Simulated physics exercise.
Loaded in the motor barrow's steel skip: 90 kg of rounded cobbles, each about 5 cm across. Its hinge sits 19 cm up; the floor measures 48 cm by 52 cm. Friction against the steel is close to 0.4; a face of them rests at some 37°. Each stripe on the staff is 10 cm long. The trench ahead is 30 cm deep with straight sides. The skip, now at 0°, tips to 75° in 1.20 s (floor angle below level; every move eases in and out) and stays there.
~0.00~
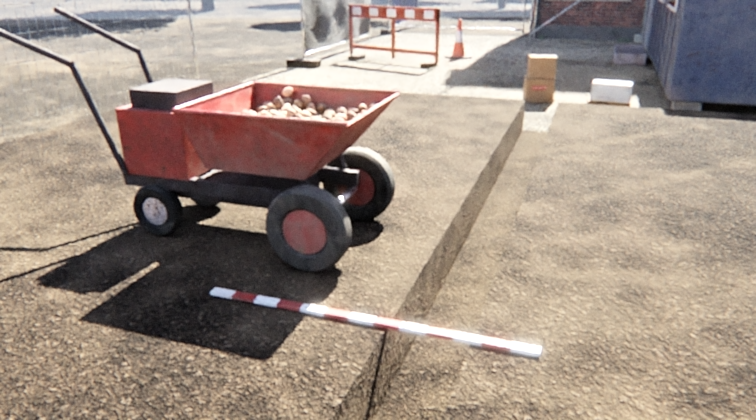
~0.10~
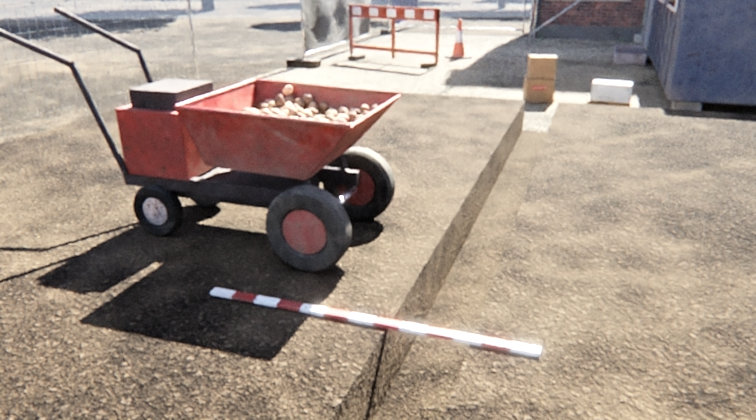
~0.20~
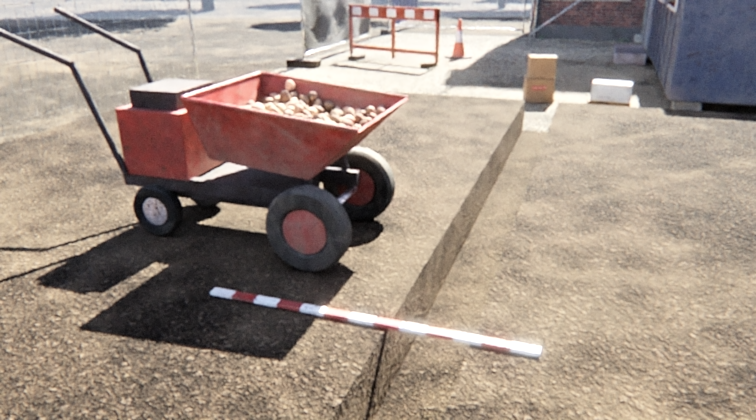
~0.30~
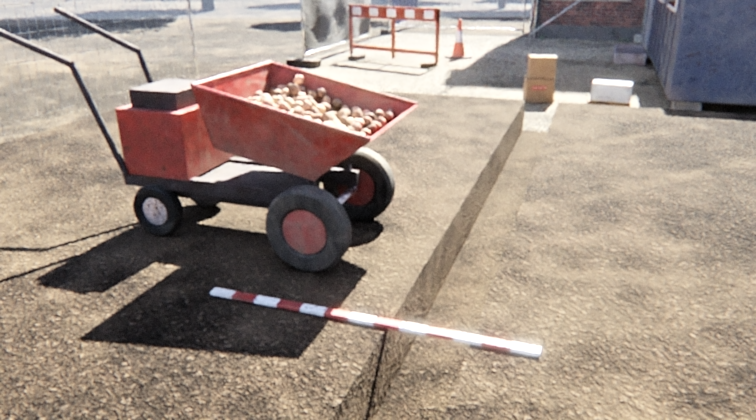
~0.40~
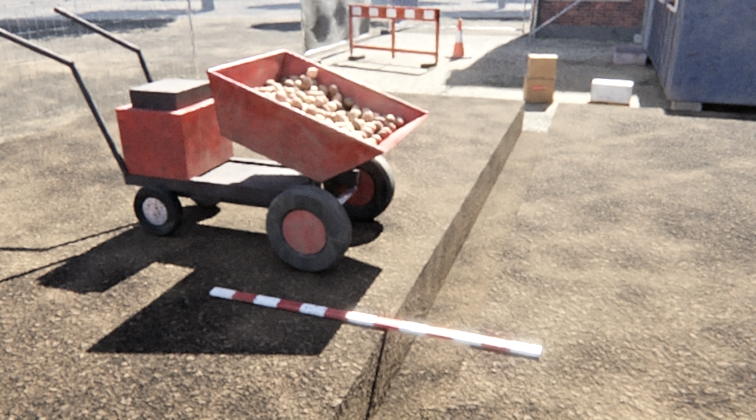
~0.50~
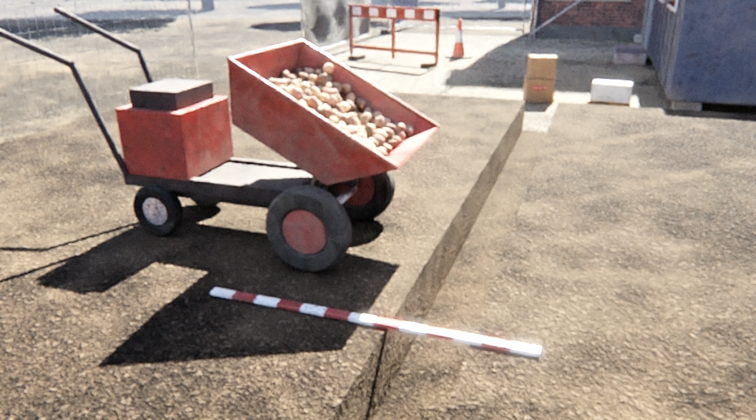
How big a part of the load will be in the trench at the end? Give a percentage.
Roughly 89 per cent ends in the trench.
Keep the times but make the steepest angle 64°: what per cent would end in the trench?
In that case some 85 per cent.
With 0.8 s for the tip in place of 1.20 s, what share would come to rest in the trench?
In that case some 80 per cent.
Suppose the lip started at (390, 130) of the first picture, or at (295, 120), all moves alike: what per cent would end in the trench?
First some 35, then 65 per cent.
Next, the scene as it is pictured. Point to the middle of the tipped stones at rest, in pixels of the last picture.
Around (471, 303).
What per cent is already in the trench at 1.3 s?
Some 50 per cent.
After 0.9 s the floor is at 63°; 100 % in the skip; the foremost stones are at (436, 208).
After 1.3 s the floor is at 75°; 47 % in the skip, 49 % in the trench, 4 % past the trench; the foremost stones are at (528, 257).
After 1.6 s the floor is at 75°; 9 % in the skip, 79 % in the trench, 11 % past the trench; the foremost stones are at (595, 253).
After 3.6 s the floor is at 75°; 0 % in the skip, 89 % in the trench, 11 % past the trench; the foremost stones are at (619, 255).
